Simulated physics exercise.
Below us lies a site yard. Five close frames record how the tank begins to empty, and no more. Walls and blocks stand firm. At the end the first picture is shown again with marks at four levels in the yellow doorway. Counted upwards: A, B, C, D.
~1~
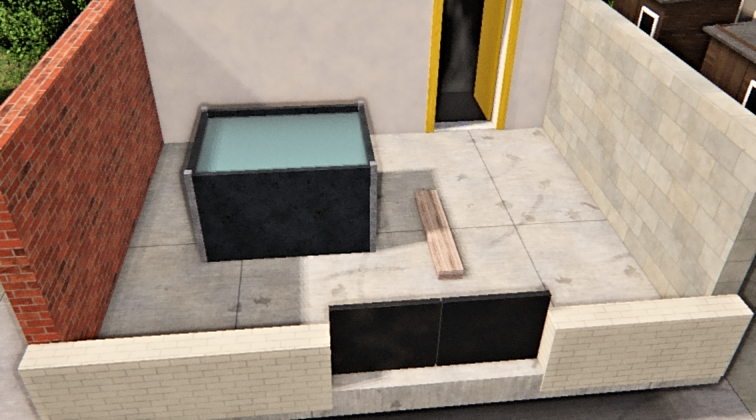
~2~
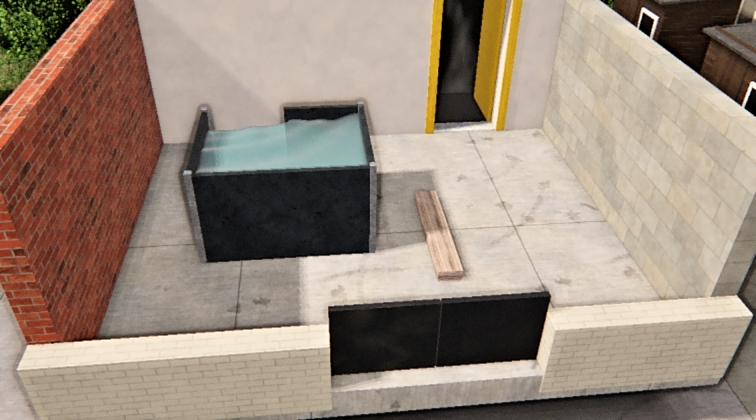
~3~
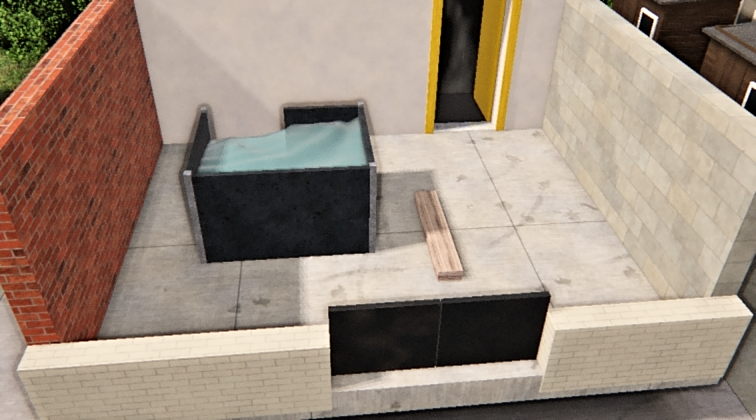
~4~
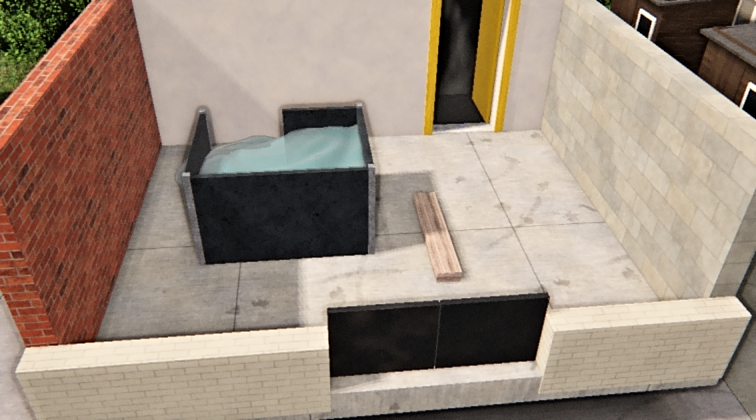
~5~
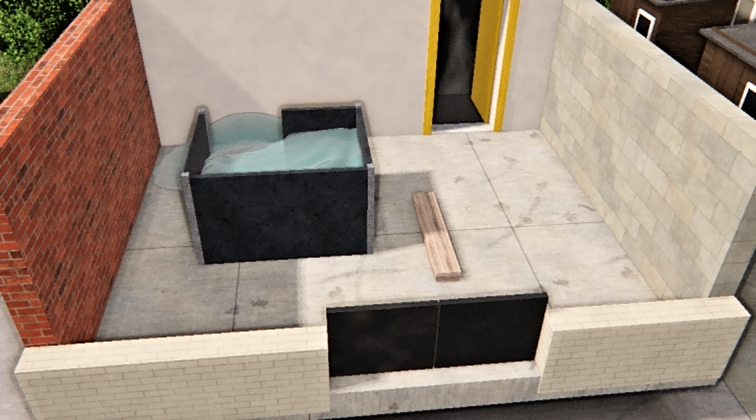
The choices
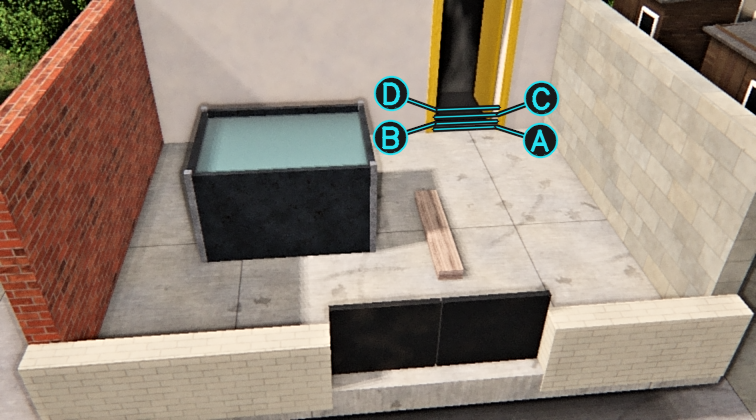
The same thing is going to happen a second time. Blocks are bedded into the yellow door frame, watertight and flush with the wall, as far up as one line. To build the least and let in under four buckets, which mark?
That is mark B.
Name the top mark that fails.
A it is.
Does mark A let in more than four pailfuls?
Yes, that goes wrong.
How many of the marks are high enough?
Three of them.
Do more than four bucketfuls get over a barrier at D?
No, that is safe.
On the marked copy, A at (465, 128); B at (465, 122); C at (466, 115); D at (467, 108); from the bottom up A, B, C, D.
If A is chosen, about 12 bucketfuls get in.
If B is chosen, a bucket or two gets in.
If C is chosen, nothing gets over.
If D is chosen, nothing gets over.
